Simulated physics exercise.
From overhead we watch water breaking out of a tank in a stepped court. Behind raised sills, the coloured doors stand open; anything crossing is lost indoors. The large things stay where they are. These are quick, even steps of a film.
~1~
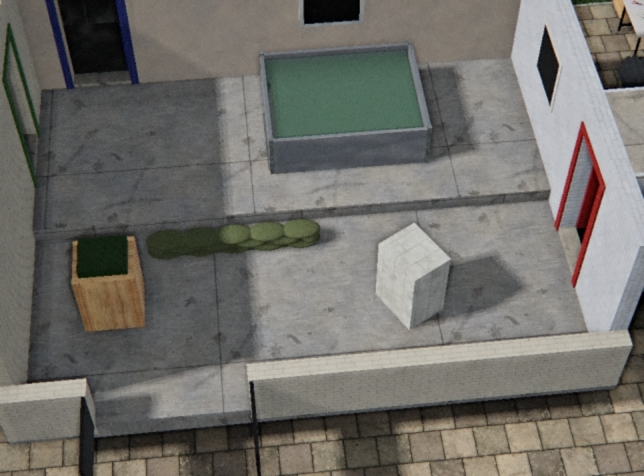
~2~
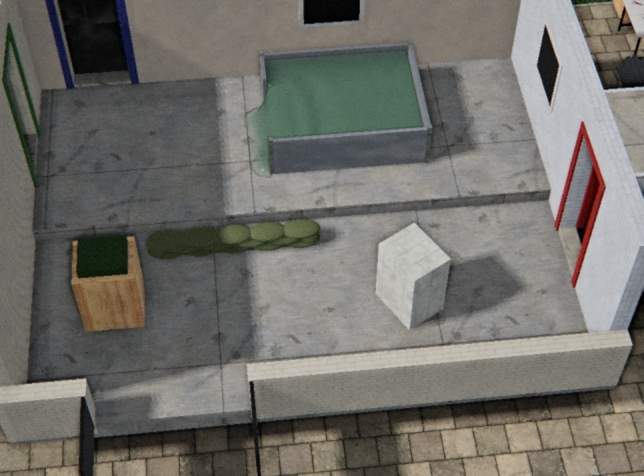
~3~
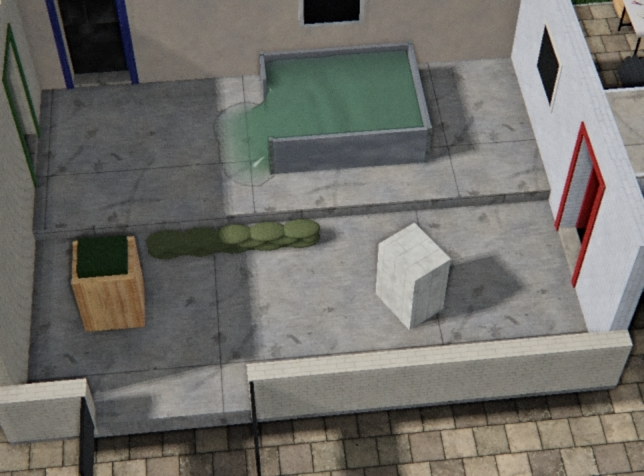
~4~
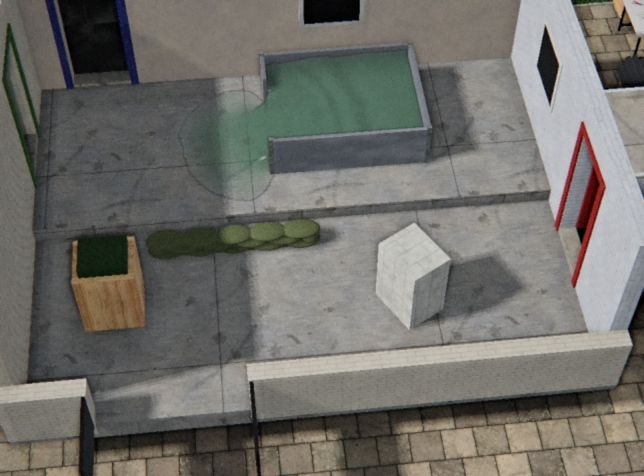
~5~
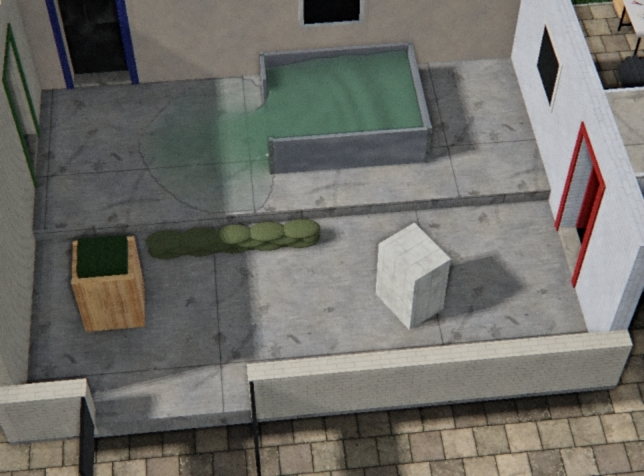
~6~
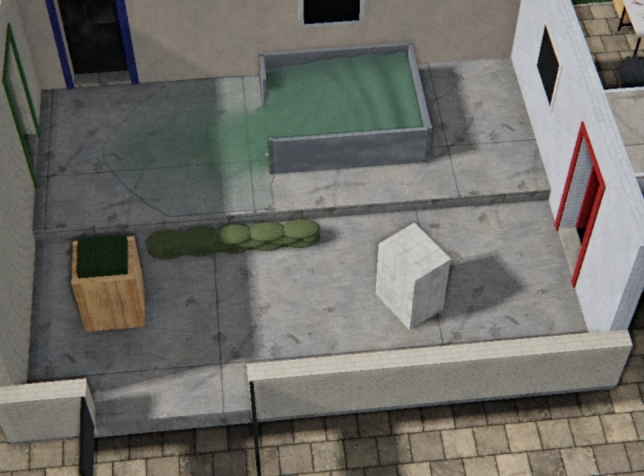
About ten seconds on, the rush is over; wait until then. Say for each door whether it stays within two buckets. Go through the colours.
Result: Red door: Does not exceed it. Green door: Exceeds it. Blue door: Exceeds it.
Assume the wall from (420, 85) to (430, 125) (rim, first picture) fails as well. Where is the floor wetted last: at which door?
I'd go with the door marked green.
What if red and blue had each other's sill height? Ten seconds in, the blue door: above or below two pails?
That way the blue one breaks the limit.
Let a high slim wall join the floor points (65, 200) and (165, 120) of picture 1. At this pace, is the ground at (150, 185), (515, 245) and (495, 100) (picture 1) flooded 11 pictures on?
Outcome per location, in sequence: Soaking, unsoaked, unsoaked.
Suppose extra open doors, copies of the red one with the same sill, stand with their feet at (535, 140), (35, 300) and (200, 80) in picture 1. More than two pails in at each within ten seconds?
In sequence: Falls short, exceeds it, falls short.
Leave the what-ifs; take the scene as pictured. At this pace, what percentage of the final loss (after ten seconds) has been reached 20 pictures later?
About 35 per cent.
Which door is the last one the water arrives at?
It has to be the door marked red.
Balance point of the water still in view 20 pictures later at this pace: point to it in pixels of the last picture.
Around pixel (196, 172).
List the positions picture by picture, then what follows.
In the first picture, still water in the open tank at (343, 94).
In the second picture, the front is at (255, 112), out from the gap at (271, 132).
In the third picture, water pours out at (271, 133) and has run to (231, 111).
In the fourth picture, water pours out at (271, 134) and has run to (189, 122).
In the fifth picture, water pours out at (271, 134) and has run to (146, 140).
In the sixth picture, the front is at (111, 145), out from the gap at (271, 134).
A moment on, water covers 30 % of the floor; the red door not reached, the green door under two buckets in, the blue door wet at the sill, nothing in.
Next, water covers 30 % of the floor; the red door not reached, the green door over two buckets in, the blue door under two buckets in.
Then, water covers 40 % of the floor; the red door not reached, the green door far over two buckets in, the blue door over two buckets in.
Later, water covers 60 % of the floor; the red door not reached, the green door far over two buckets in, the blue door far over two buckets in.
In the end, water covers 75 % of the floor; the red door wet at the sill, nothing in, the green door far over two buckets in, the blue door far over two buckets in.
